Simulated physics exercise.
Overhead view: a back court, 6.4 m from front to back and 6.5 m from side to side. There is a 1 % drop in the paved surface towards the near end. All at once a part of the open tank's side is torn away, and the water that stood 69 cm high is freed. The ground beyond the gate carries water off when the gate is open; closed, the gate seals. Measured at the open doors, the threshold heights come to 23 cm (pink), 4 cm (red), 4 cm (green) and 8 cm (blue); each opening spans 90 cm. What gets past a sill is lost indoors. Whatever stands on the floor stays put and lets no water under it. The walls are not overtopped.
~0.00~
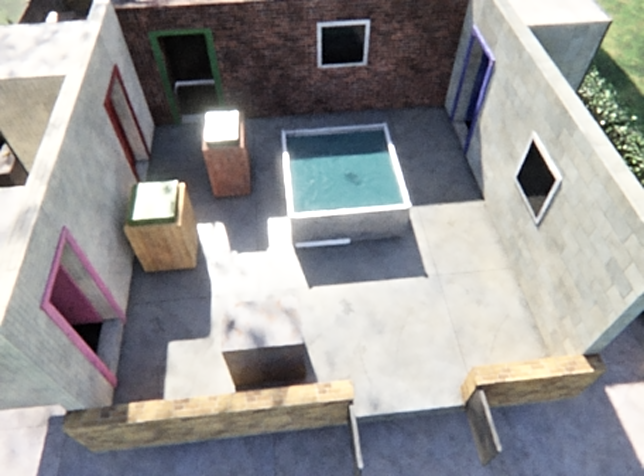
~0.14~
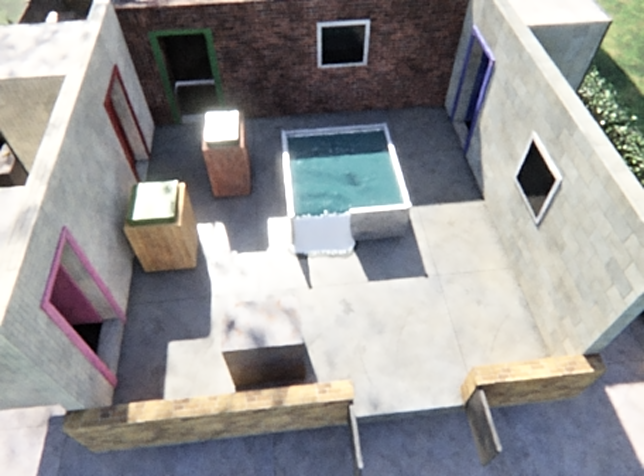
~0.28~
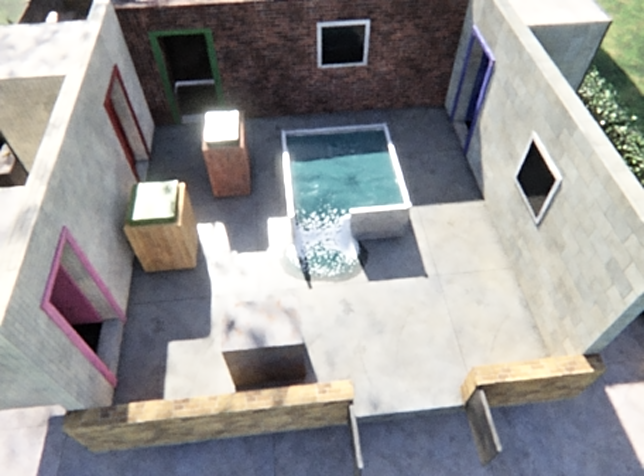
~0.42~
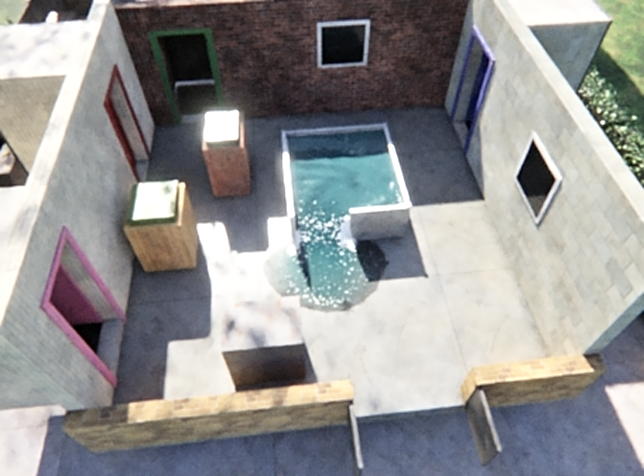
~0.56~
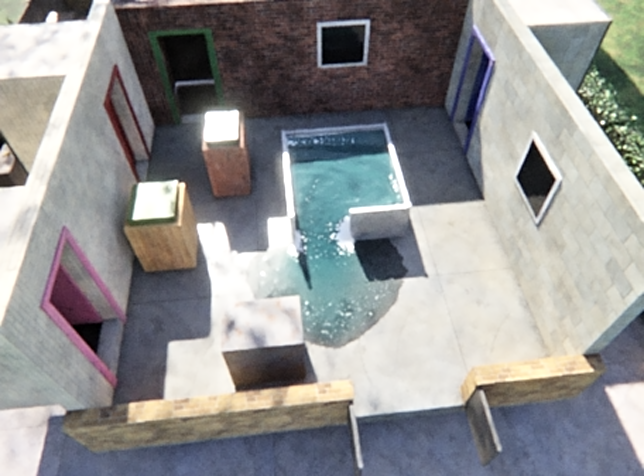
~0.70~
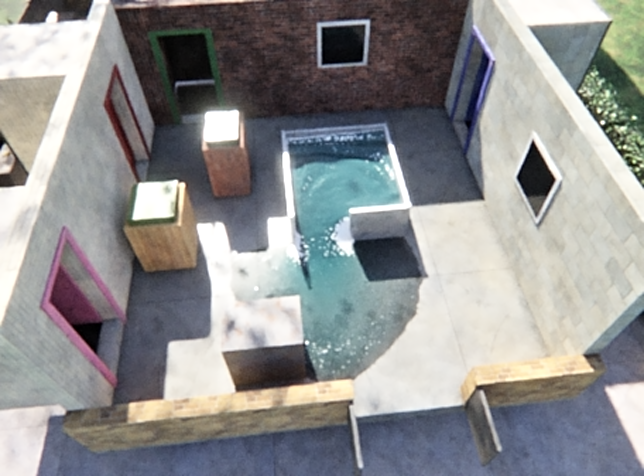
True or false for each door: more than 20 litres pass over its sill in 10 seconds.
Per door: The pink door: False; the red door: False; the green door: False; the blue door: False.
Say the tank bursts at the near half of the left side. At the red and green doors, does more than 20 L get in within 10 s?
Lab note: Vs limit, red door limit exceeded; green door limit exceeded.
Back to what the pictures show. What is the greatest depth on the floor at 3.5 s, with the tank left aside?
Up to some 24 cm.
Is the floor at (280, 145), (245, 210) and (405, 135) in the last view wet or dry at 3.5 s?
Listed in turn: Spared so far / spared so far / spared so far.
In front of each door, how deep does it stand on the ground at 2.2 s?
Depths: Pink door 24 cm, red door 0 cm, green door 0 cm, blue door 0 cm.
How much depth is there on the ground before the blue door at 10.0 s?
About 0.0 cm.
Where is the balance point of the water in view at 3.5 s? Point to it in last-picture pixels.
Near (305, 256).
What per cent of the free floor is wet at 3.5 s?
40 %.
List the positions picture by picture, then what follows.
The first frame shows the open tank at (342, 170) is whole and still, 69 cm deep.
In the second frame, water pours out at (322, 231) and has run 0.6 m, to (353, 248); typically 10 cm deep outside, 69 cm at the open tank's back.
In the third frame, water pours out at (322, 233) and has run 0.9 m, to (350, 274); typically 11 cm deep outside, 69 cm at the open tank's back.
In the fourth frame, water pours out at (322, 233) and has run 1.4 m, to (341, 307); typically 8 cm deep outside, 69 cm at the open tank's back.
In the fifth frame, the front is at (331, 343), 2.0 m from the gap at (322, 233); 3.4 m2 of floor is under water; 64 cm left at the back of the open tank.
In the sixth frame, water pours out at (322, 233) and has run 2.6 m, to (331, 381); typically 5 cm deep outside, 58 cm at the open tank's back.
After 1.4 s water covers 25 % of the floor and is deepest (38 cm) near (312, 249); pink door not reached, red door not reached, green door not reached, blue door not reached.
After 2.2 s water covers 35 % of the floor and is deepest (35 cm) near (328, 389); pink door 24 cm at the sill, 0 L in, red door not reached, green door not reached, blue door not reached.
After 3.5 s water covers 40 % of the floor and is deepest (24 cm) near (162, 420); pink door 18 cm at the sill, 1 L in, red door 2 cm at the sill, 0 L in, green door not reached, blue door not reached.
After 6.0 s water covers 60 % of the floor and is deepest (20 cm) near (275, 327); pink door 16 cm at the sill, 2 L in, red door 2 cm at the sill, 0 L in, green door 4 cm at the sill, 0 L in, blue door not reached.
After 10.0 s water covers 80 % of the floor and is deepest (12 cm) near (109, 426); pink door 9 cm at the sill, 2 L in, red door 1 cm at the sill, 0 L in, green door 2 cm at the sill, 1 L in, blue door not reached.
